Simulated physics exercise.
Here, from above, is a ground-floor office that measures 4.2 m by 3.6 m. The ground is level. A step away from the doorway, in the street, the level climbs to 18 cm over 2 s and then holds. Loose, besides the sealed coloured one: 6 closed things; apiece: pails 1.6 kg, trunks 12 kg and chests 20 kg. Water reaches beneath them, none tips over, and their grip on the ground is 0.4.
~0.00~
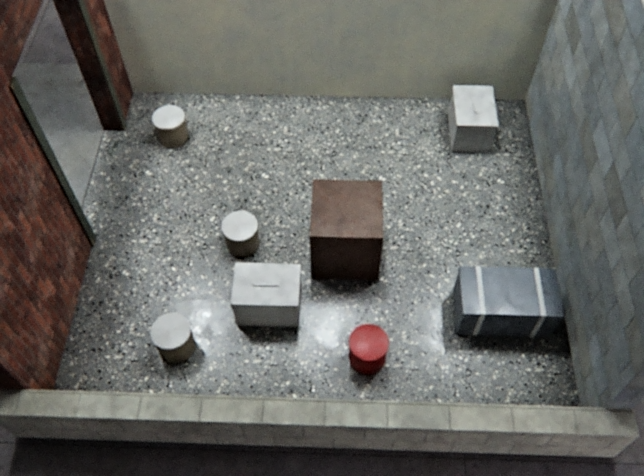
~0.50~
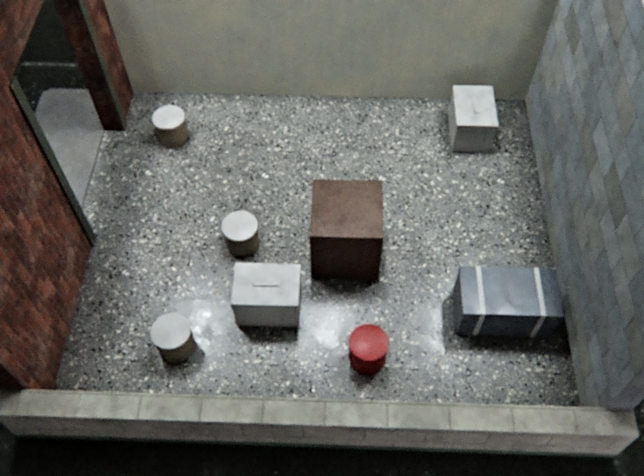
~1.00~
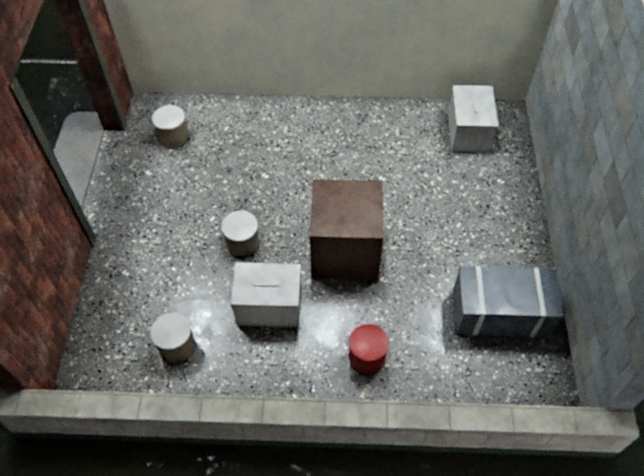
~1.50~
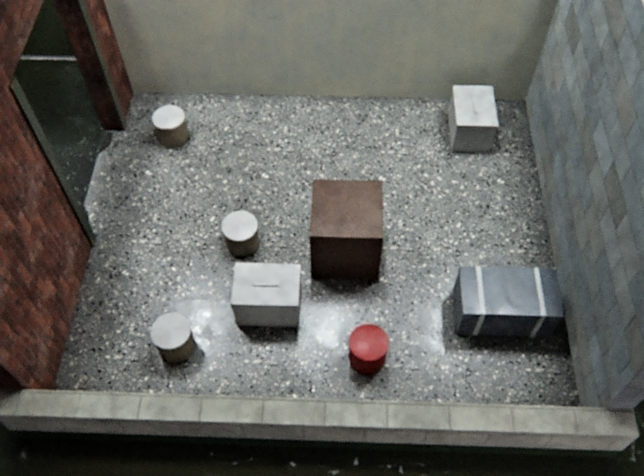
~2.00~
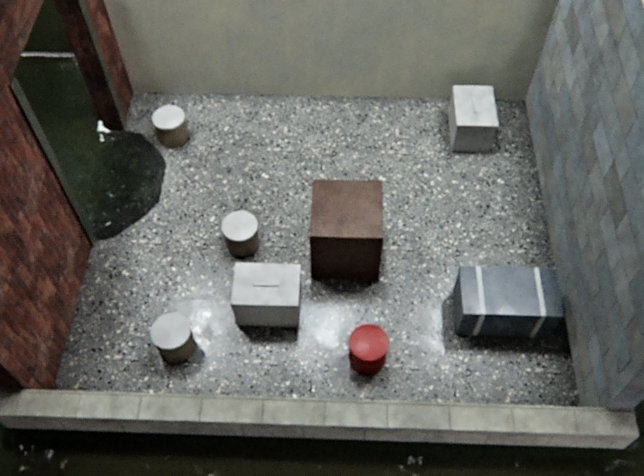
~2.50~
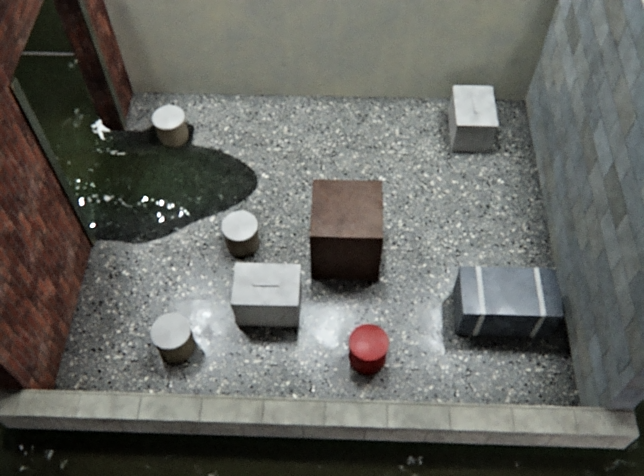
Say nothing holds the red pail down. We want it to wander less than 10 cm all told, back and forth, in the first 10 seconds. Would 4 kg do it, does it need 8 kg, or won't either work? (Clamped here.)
Neither would work.
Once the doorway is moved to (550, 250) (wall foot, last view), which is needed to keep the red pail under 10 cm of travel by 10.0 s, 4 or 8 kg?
Note: Neither mass keeps it.
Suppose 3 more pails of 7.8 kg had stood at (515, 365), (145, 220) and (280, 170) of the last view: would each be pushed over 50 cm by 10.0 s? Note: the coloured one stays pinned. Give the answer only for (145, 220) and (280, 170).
In turn: More, over.
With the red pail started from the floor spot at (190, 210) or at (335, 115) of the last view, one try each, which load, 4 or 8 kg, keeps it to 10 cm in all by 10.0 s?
Both masses fail; both masses fail.
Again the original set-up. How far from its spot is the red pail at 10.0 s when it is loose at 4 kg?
About 60 cm off its spot.
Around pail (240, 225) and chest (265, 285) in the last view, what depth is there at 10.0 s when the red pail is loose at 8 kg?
I'd estimate 11 cm for the first and 9 cm for the second.
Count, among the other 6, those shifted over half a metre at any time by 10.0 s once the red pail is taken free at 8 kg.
5 in all.
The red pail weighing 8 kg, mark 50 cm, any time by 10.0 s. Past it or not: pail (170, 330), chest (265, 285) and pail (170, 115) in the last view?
In order, the three come out above, beneath and above.
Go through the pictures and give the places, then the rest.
The first frame shows the red pail at (369, 342), on the bottom; 0.0 m2 under water; 0 of 7 have shifted.
The second frame shows the red pail at (369, 342) rests on the ground; 0.0 m2 under water; 0 of 7 have shifted.
The third frame shows the red pail at (369, 342), on the bottom; water covers 0.0 m2; 0 of 7 have shifted.
The fourth frame shows the red pail at (369, 342), on the bottom; water covers 0.0 m2; 0 of 7 have shifted.
The fifth frame shows the red pail at (369, 342), on the bottom; 0.5 m2 under water; 0 of 7 have shifted.
The sixth frame shows the red pail at (369, 342), on the bottom; water covers 1.4 m2; 0 of 7 have shifted.
After 3.5 s the red pail would be 0 cm from its start with 4 kg and 0 cm from its start with 8 kg; 0 cm of water round it then.
After 4.5 s the red pail would be 0 cm from its start with 4 kg and 0 cm from its start with 8 kg; 1 cm of water round it then.
After 7.0 s the red pail would be 0 cm from its start with 4 kg and 0 cm from its start with 8 kg; 2 cm of water round it then.
After 10.0 s the red pail would be 62 cm from its start with 4 kg and 36 cm from its start with 8 kg; 9 cm of water round it then.
